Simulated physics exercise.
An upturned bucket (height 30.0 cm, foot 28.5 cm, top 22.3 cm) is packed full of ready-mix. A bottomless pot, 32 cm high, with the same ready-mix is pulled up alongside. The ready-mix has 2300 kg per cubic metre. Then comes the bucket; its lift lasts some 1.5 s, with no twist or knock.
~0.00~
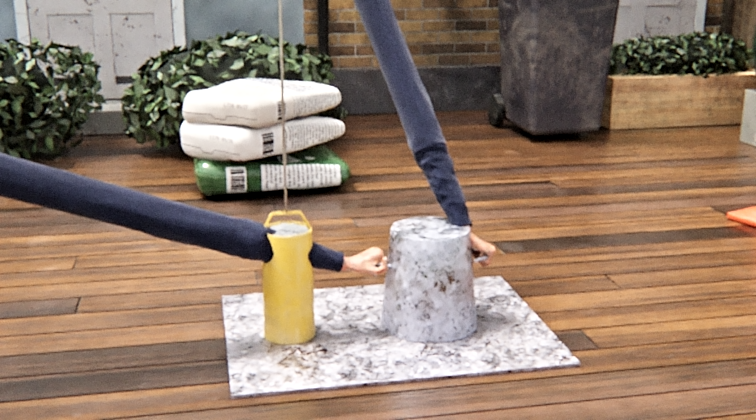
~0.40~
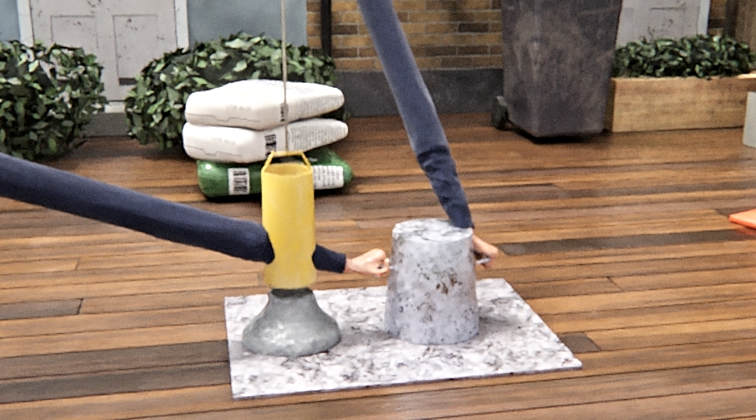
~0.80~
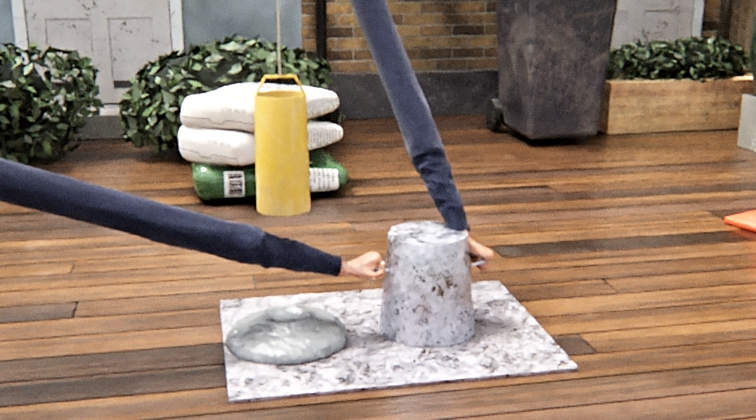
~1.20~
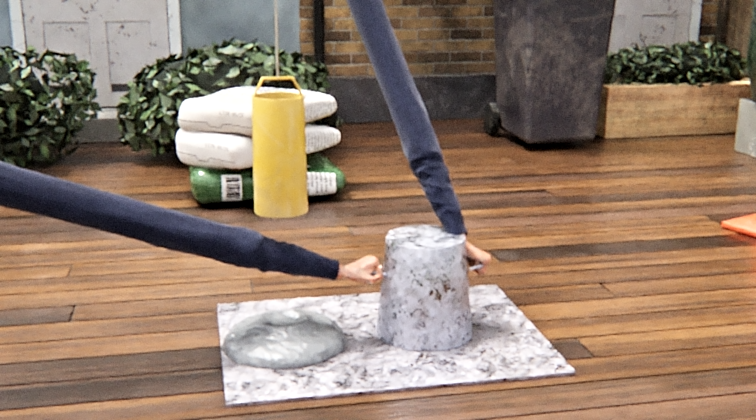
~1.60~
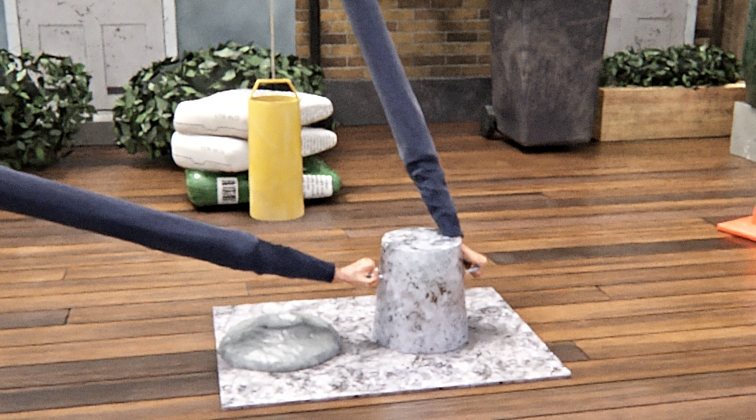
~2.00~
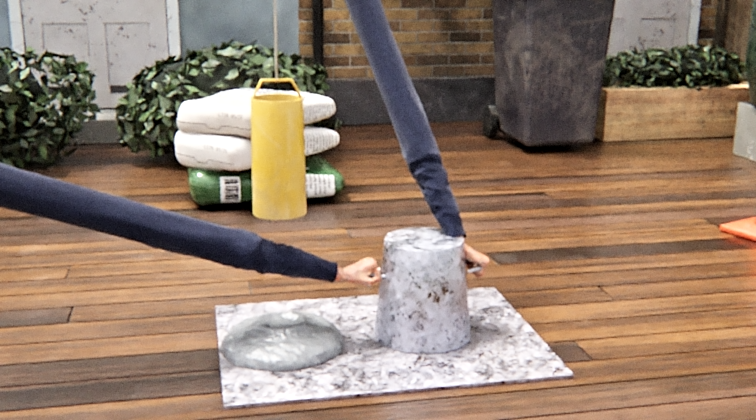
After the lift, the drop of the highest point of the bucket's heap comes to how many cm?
Expect roughly 21 cm.
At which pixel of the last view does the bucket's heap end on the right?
Around (515, 342).
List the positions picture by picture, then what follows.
The first frame shows middle of the pot's mouth at (287, 230), still down; middle of the bucket's top at (430, 229), not yet moved.
The second frame shows middle of the pot's mouth at (287, 171), raised 18 cm; the heap from the pot 14 cm high and 29 cm wide, top at (291, 292); middle of the bucket's top at (433, 231), not yet moved.
The third frame shows middle of the pot's mouth at (280, 95), raised 40 cm; the heap from the pot 7.7 cm high and 36 cm wide, top at (287, 316); middle of the bucket's top at (428, 233), not yet moved.
The fourth frame shows middle of the pot's mouth at (278, 97), raised 40 cm; the heap from the pot 7.7 cm high and 36 cm wide, top at (284, 320); middle of the bucket's top at (426, 237), not yet moved.
The fifth frame shows middle of the pot's mouth at (274, 100), raised 40 cm; the heap from the pot 7.7 cm high and 36 cm wide, top at (280, 323); middle of the bucket's top at (422, 240), not yet moved.
The sixth frame shows middle of the pot's mouth at (277, 99), raised 40 cm; the heap from the pot 7.7 cm high and 36 cm wide, top at (282, 322); middle of the bucket's top at (424, 239), not yet moved.
By 2.4 s, the bucket is up 7.9 cm; the ready-mix has come down 7.7 cm to 22 cm and is 39 cm wide.
By 2.7 s, the bucket is up 17 cm; the ready-mix has come down 20 cm to 9.8 cm and is 55 cm wide.
By 3.1 s, the bucket is up 30 cm; the ready-mix has come down 21 cm to 9.4 cm and is 56 cm wide.
By 3.6 s, the bucket is clear; the ready-mix has come down 21 cm to 9.3 cm and is 56 cm wide.
By 4.2 s, at rest, the bucket is clear; the ready-mix has come down 21 cm to 9.3 cm and is 56 cm wide.
